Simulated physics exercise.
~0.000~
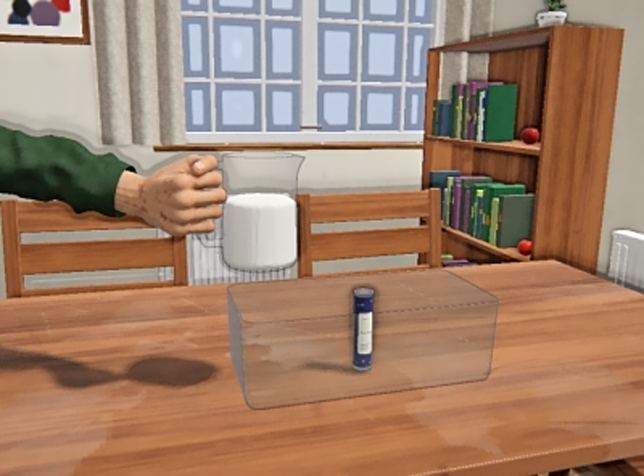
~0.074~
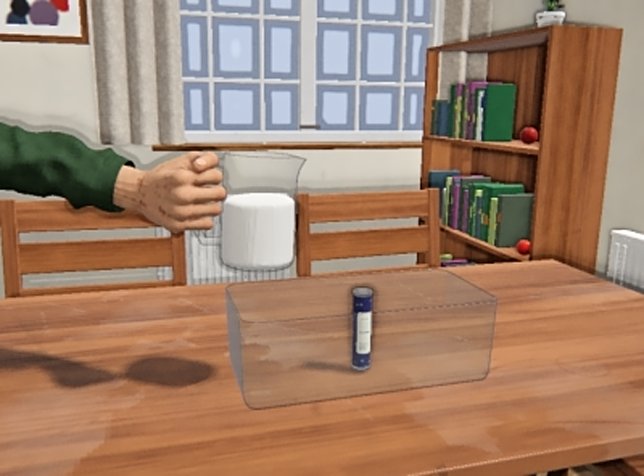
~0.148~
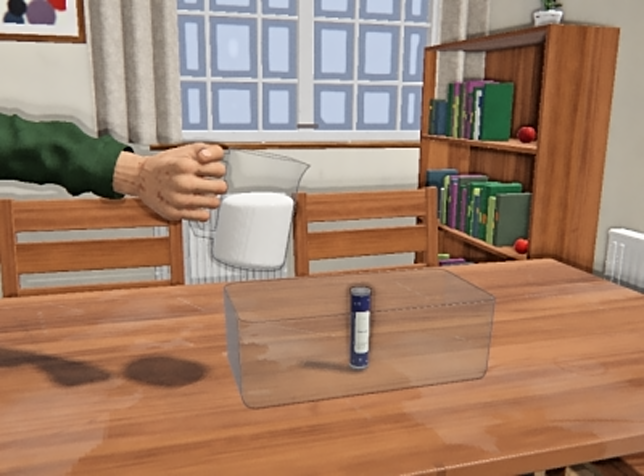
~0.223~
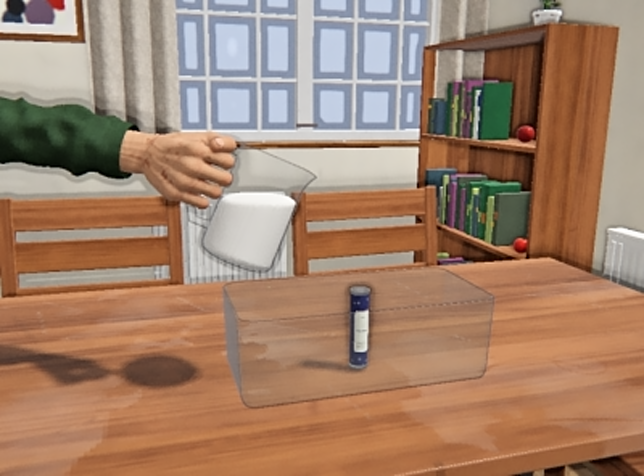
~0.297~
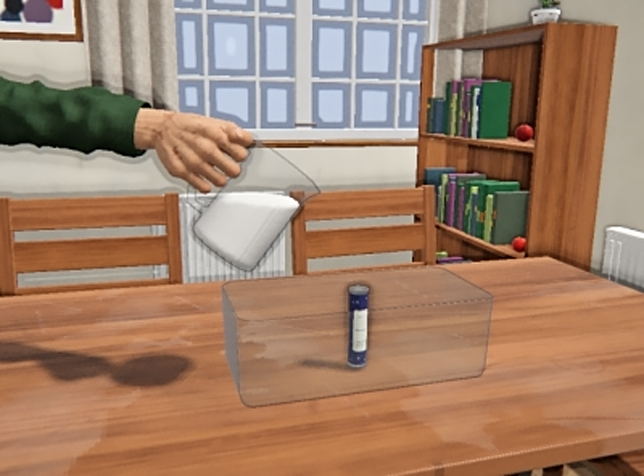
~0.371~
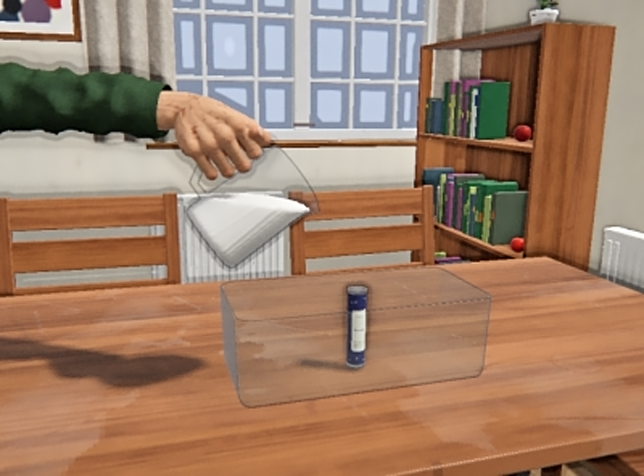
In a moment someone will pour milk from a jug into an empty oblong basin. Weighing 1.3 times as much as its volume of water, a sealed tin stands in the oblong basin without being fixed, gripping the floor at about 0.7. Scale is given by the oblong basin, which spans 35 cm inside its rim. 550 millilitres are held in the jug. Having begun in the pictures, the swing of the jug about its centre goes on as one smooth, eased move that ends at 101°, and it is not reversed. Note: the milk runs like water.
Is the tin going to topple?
Yes.
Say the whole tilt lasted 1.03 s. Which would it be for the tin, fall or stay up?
So the tin will tip over.
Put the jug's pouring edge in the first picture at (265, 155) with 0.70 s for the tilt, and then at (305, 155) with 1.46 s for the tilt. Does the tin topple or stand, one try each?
The tin stays vertical the first time and overturns the second time.
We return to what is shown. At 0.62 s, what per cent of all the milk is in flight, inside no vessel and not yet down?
Estimate: About 20 % of all of it.
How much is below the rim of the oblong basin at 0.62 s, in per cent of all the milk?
I reckon close to 9 percent of it.
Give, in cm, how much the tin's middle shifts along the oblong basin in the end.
Around 7.5 cm.
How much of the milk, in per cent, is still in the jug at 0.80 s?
Near 30 percent, more or less.
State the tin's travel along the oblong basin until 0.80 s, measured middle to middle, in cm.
Some 4 cm.
By 0.62 s the tilt is 98° and 71 per cent is still to pour; the tin stands where it began.
By 0.80 s the tilt is 101° and 30 per cent is still to pour; the tin leans 36°.
By 0.99 s the tilt is 101° and 11 per cent is still to pour; the tin lies on its side.
By 1.20 s the tilt is 101° and 3 per cent is still to pour; the tin lies on its side.
At rest the tin lies on its side.
